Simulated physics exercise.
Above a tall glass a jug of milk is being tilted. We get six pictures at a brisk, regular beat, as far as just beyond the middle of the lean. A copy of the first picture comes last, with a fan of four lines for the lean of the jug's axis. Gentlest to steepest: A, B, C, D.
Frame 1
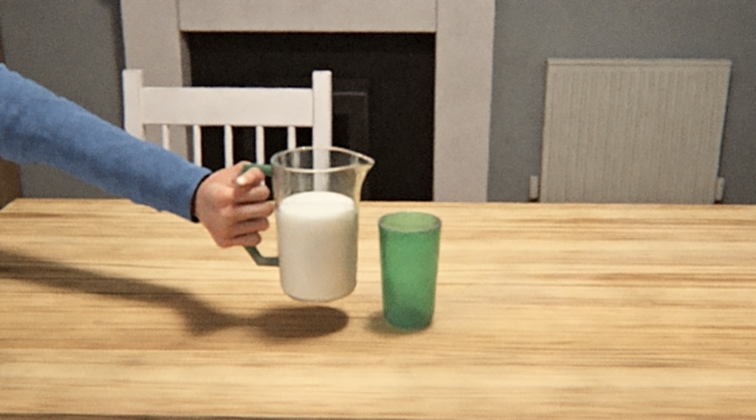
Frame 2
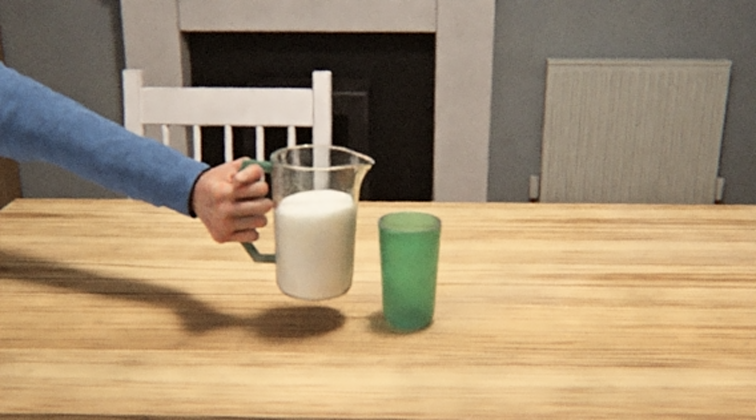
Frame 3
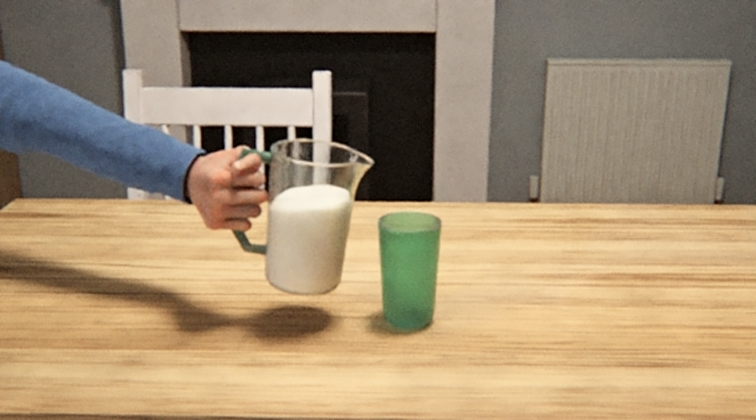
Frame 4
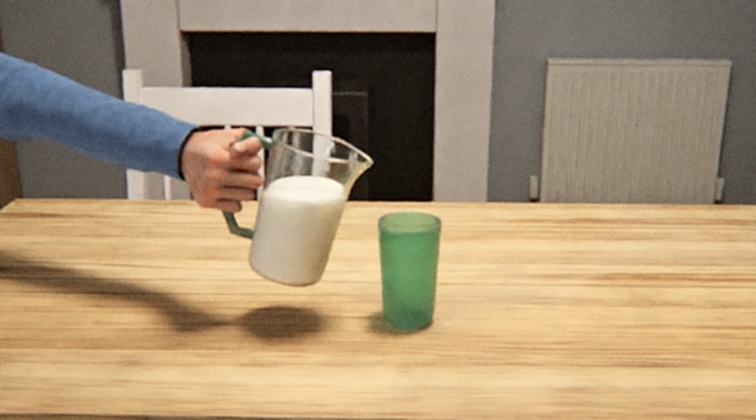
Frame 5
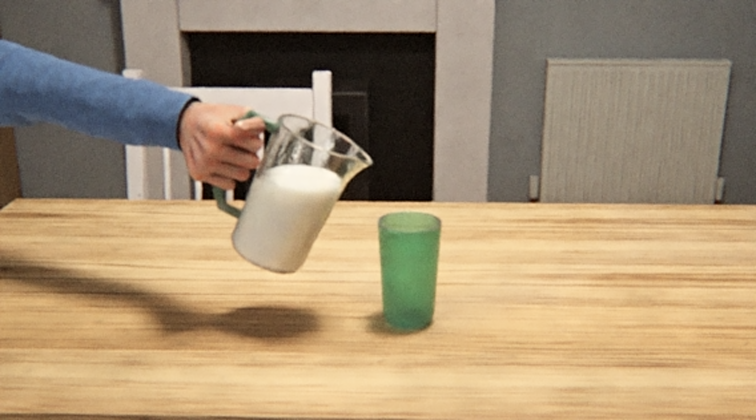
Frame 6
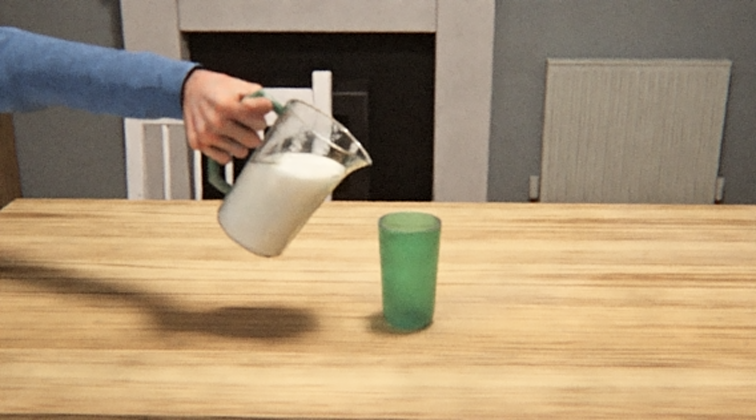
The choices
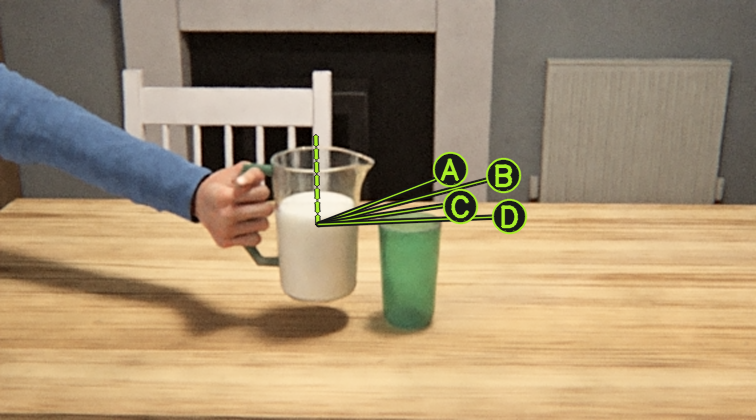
A hand lifts a clear jug of milk slightly and tilts it rightward beside a green glass.
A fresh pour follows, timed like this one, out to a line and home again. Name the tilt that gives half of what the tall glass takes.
A works best here.
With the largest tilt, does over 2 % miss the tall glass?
Yes.
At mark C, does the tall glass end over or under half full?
Over half.
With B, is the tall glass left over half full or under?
Over.
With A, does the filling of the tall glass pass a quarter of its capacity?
Yes.
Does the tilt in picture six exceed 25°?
Yes, it does.
On the marked copy, A at (435, 179); B at (487, 180); C at (442, 205); D at (492, 217).
For mark A, the tall glass ends with about 49 % of what it can hold.
For mark B, the tall glass ends with about 74 % of what it can hold.
For mark C, the tall glass ends with about 76 % of what it can hold; 16 % of the milk is spilt.
For mark D, the tall glass ends with about 82 % of what it can hold; 27 % of the milk is spilt.
